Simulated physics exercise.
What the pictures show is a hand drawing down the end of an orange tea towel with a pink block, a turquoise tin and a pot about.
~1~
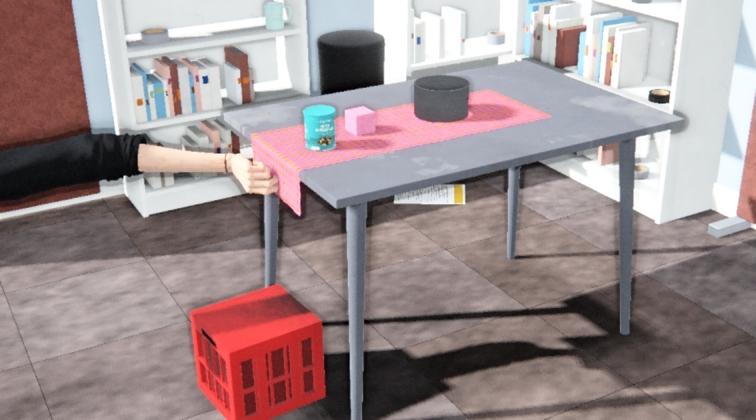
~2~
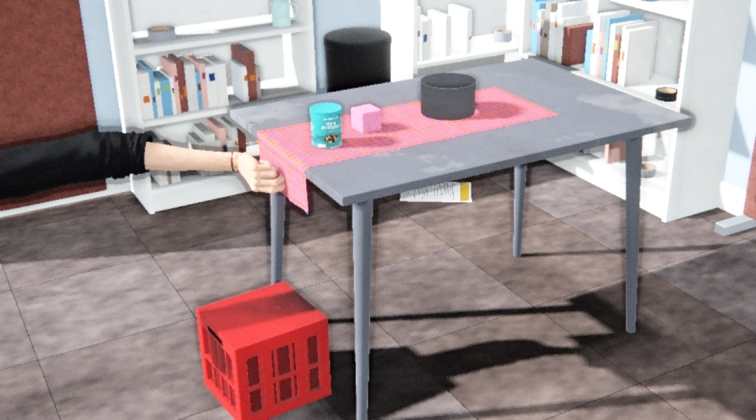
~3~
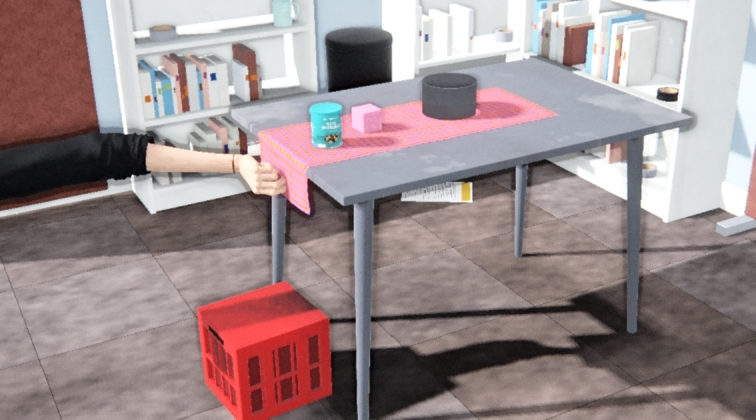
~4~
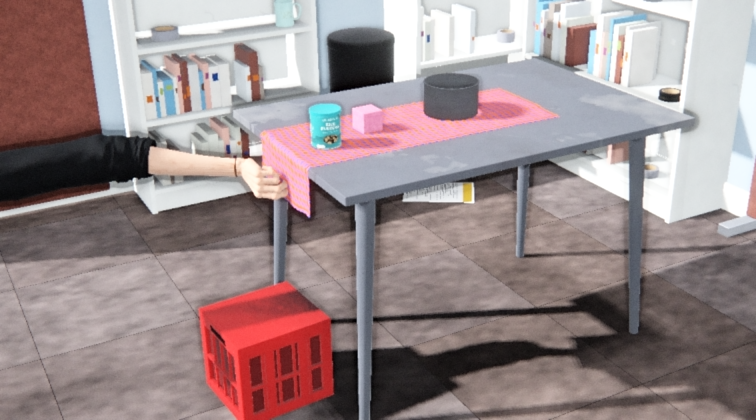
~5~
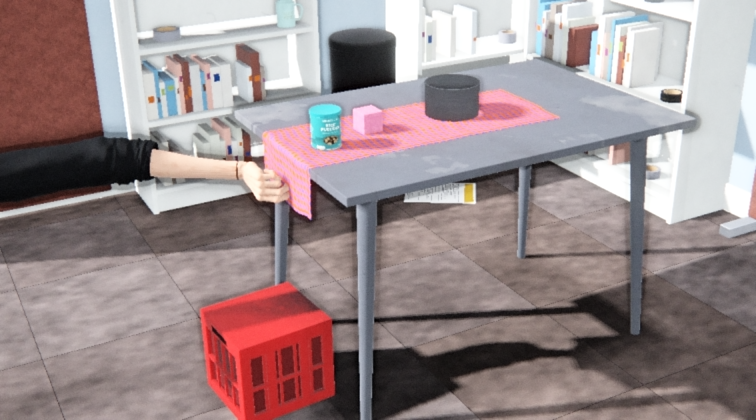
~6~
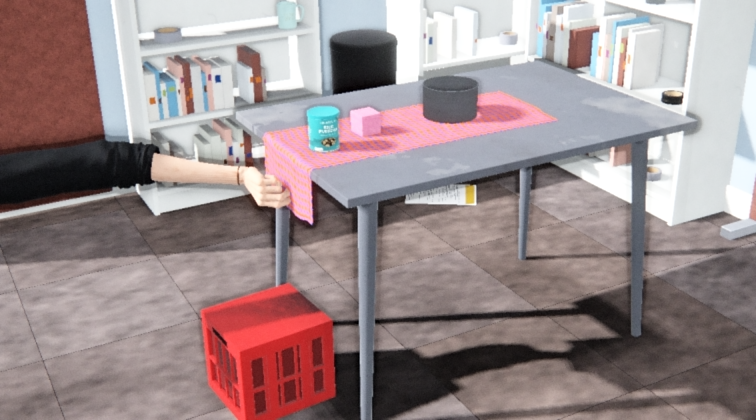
An arm in a black sleeve reaches in from the left, gripping the end of a pinkish-orange cloth on a grey table, seen from slightly above in a room with white bookshelves. A turquoise tin, a pink block and a dark pot stand along the cloth, with a red crate below. The view shifts slightly early on, and the hand draws the hanging end down a little while the objects barely move.
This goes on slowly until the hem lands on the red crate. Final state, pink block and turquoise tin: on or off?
Pink block - off; turquoise tin - off.
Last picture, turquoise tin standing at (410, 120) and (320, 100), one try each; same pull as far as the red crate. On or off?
The first attempt sees it leave the surface, the second sees it stay up top.
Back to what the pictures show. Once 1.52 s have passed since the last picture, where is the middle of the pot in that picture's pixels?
Near (355, 117).
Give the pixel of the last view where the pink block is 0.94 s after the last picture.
At that time it sits close to pixel (305, 134).
Then, 0.34 s after the last picture, hem going down; block carried along near (342, 126); tin carried along near (300, 134).
Then, 0.94 s after the last picture, hem going down; block carried along near (305, 134); tin down below near (241, 297).
Then, 1.52 s after the last picture, hem on the crate; block down below near (251, 276); tin down below near (241, 297).
At rest, hem on the crate; block down below near (251, 276); tin down below near (241, 297). The pink block falls off and the turquoise tin goes over the edge.
